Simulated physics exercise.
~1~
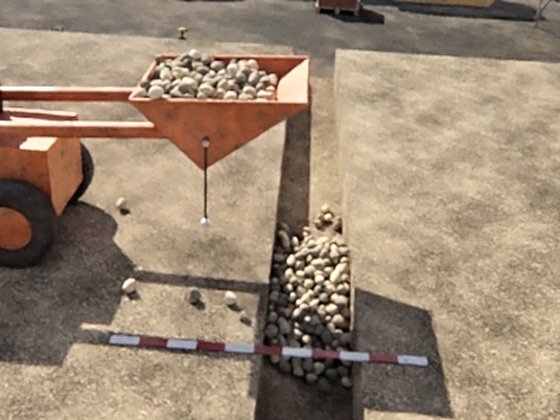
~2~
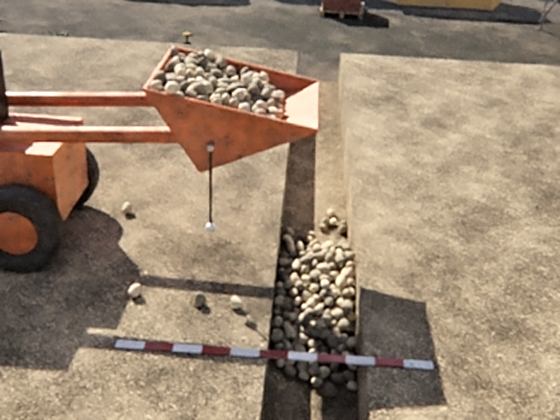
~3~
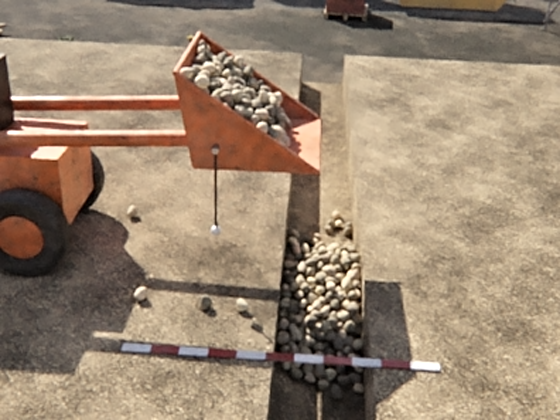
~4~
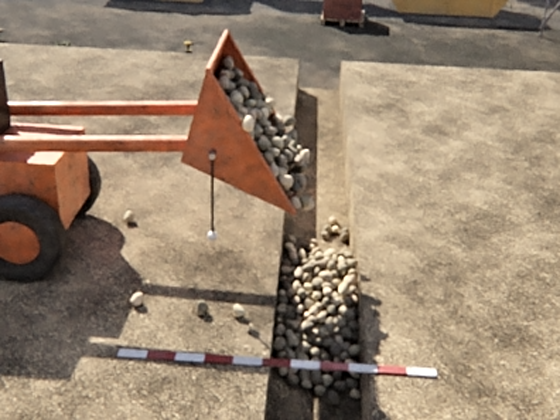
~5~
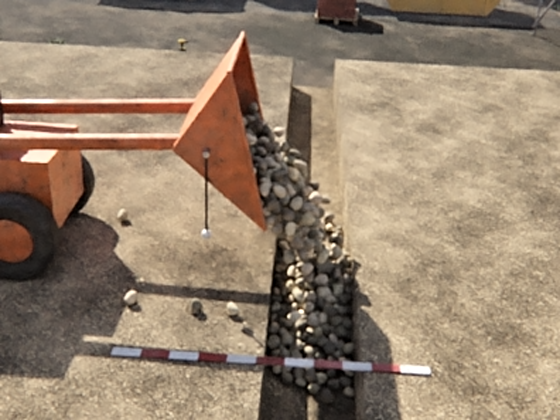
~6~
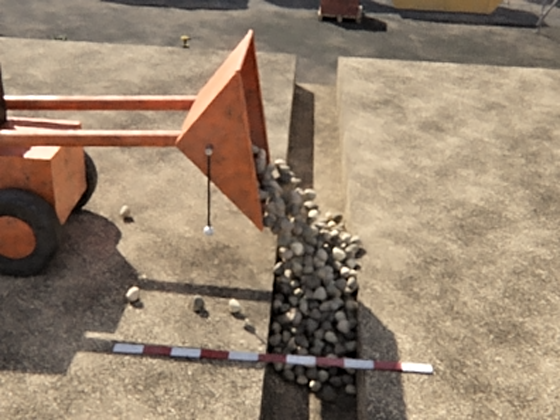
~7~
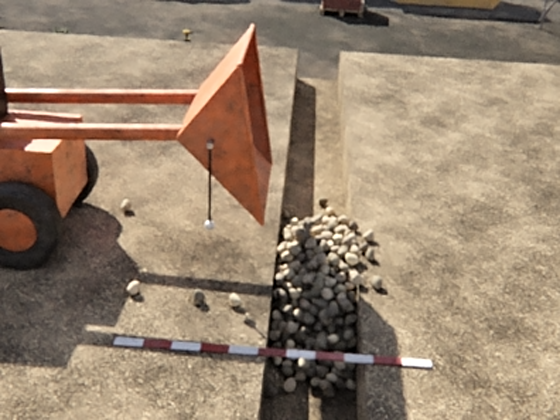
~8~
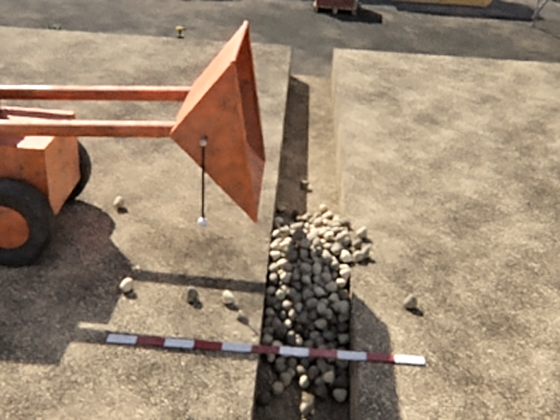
In the video, an orange loader at the left tips its bucket of rounded stones forward, and they slide out onto the pile already lying in a narrow trench, leaving the bucket empty and steeply tilted above a taller heap, with a few stones scattered beside it.
